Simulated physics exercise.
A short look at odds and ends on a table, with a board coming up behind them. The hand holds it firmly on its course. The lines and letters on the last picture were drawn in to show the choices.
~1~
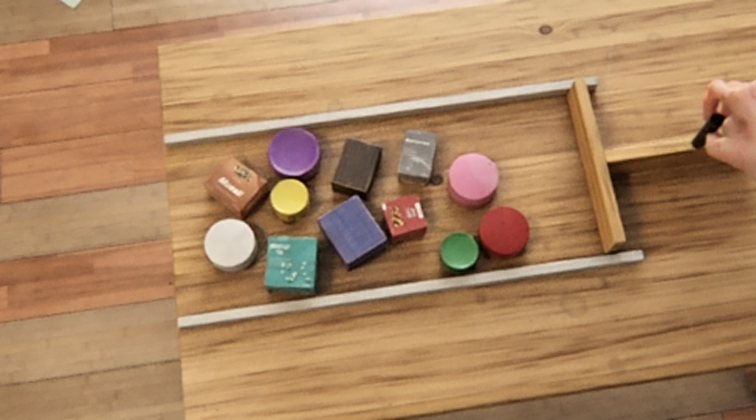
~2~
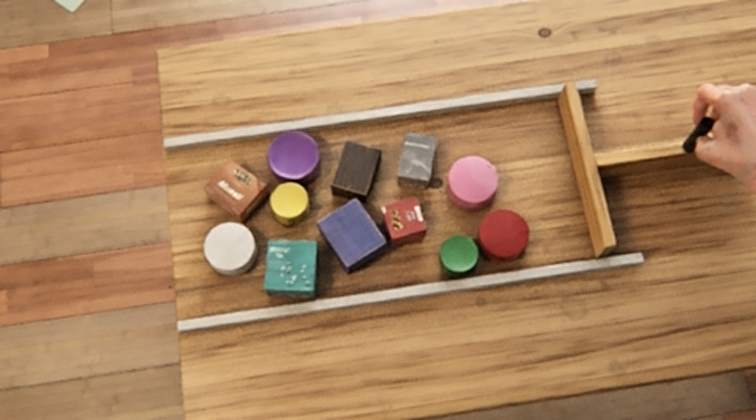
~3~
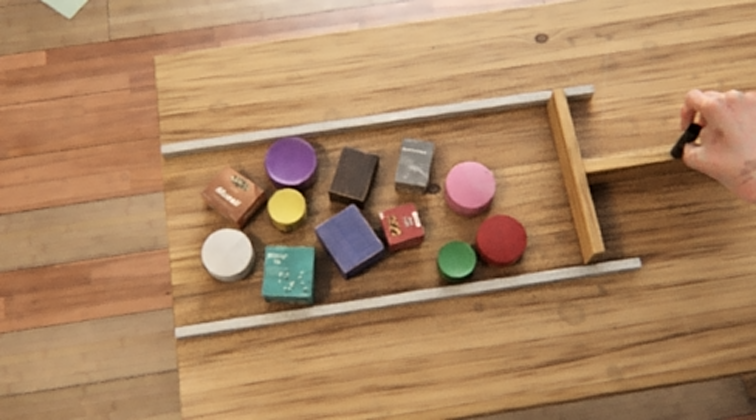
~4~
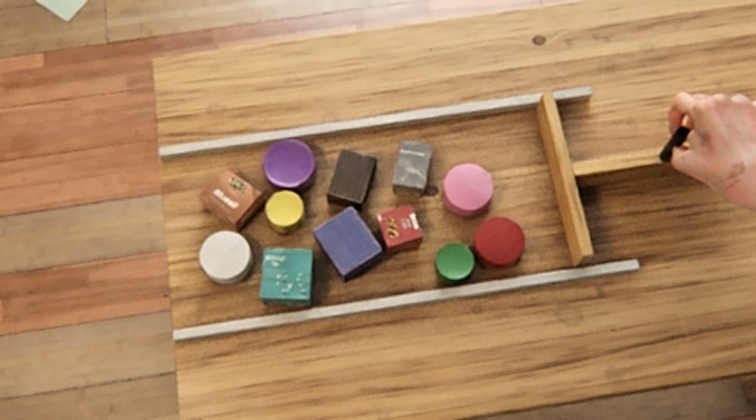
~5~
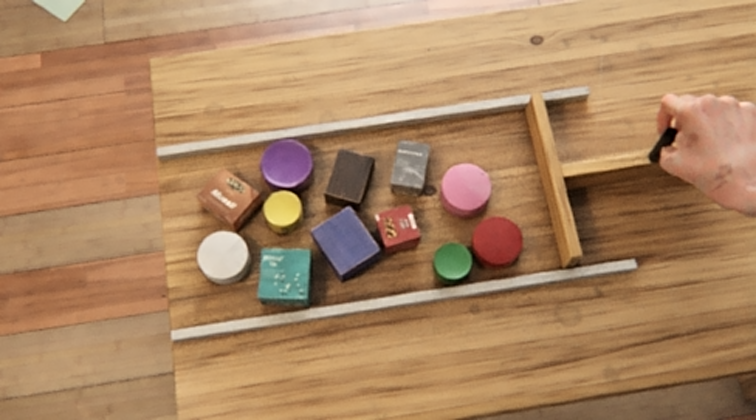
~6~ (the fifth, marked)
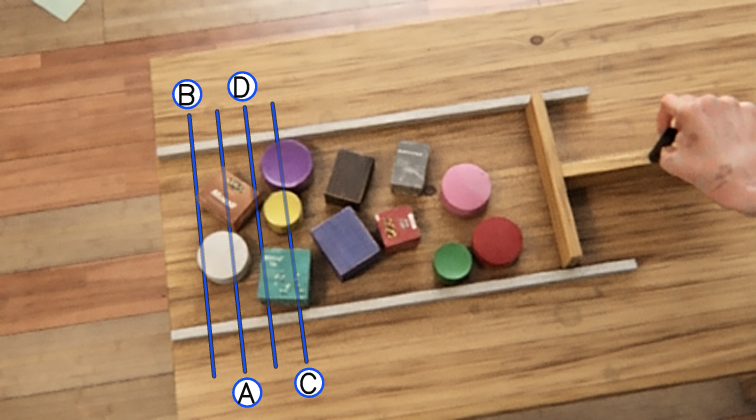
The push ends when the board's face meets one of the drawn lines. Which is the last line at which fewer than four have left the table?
As far as mark C.
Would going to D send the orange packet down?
Yes.
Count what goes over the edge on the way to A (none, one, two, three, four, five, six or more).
By then, six or more.
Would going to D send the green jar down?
By then, no.
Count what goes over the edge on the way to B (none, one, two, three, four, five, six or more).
Six or more.
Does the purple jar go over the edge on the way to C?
No.
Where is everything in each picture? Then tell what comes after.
Pink tin (472, 181); black block (357, 169); blue block (353, 233), in the first picture.
Board (590, 161); grey box (417, 161), in the second picture.
Board (579, 167); green jar (456, 262), in the third picture.
Board (567, 171); yellow jar (286, 213), in the fourth picture.
Board (556, 172); red packet (397, 230); orange packet (230, 199); turquoise box (286, 278), in the fifth picture.
On the copy, A at (230, 234); B at (201, 239); C at (289, 226); D at (260, 230).
On C. First, board (461, 186); green jar (405, 275); red pot (438, 248).
Then, board (365, 200); white tin (204, 251); orange packet (213, 208).
Finally, board (290, 211); white tin over the edge; turquoise box over the edge; three fallen.
By contrast, A drops six; B drops eight; D drops five.
